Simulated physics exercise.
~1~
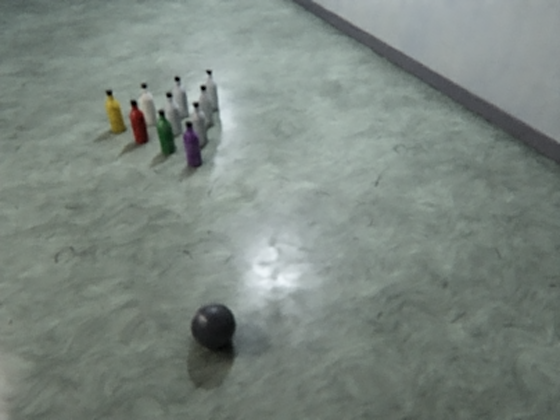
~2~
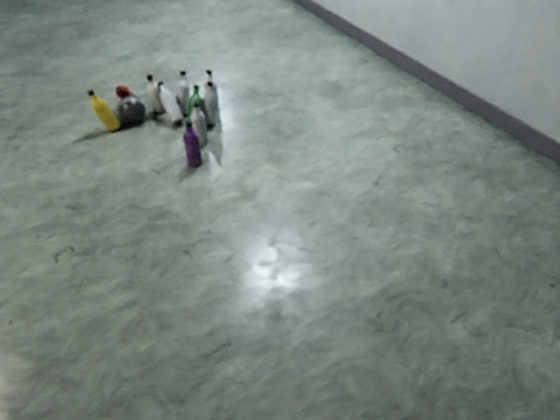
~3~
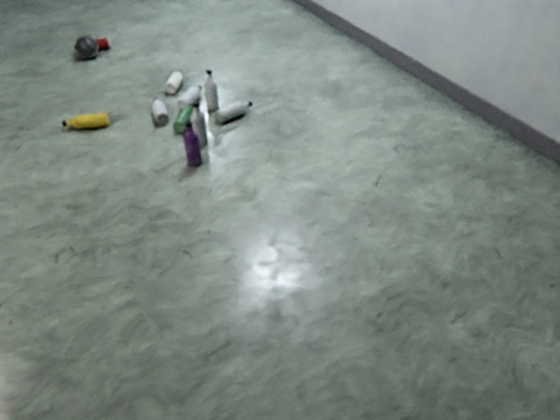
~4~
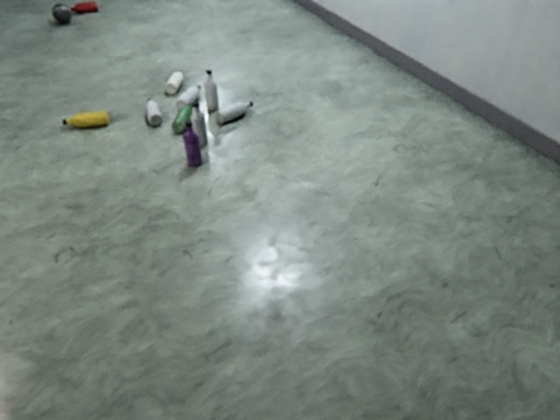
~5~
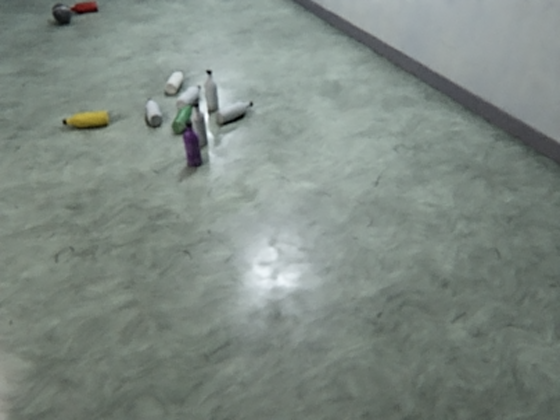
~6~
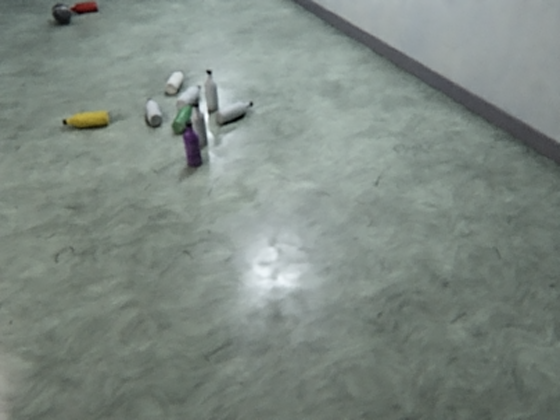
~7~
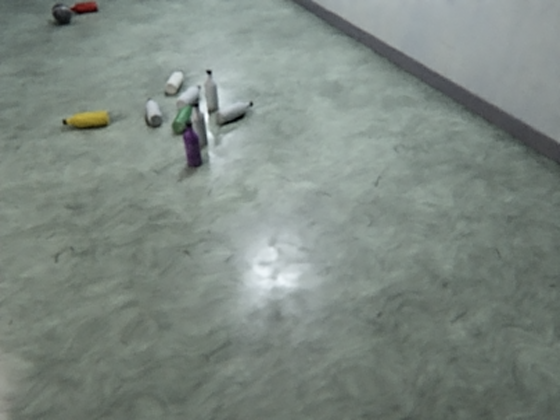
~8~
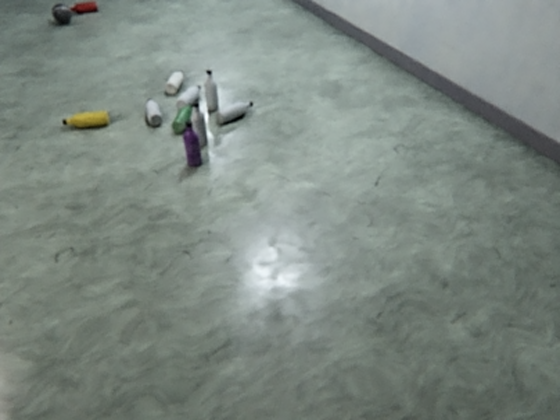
In this clip, a dark ball rolls up a mottled green floor into a wedge of capped bottles, toppling most of them and carrying the red one toward the upper left. The ball comes to rest beside it, while the purple bottle remains standing near the fallen green and yellow ones.
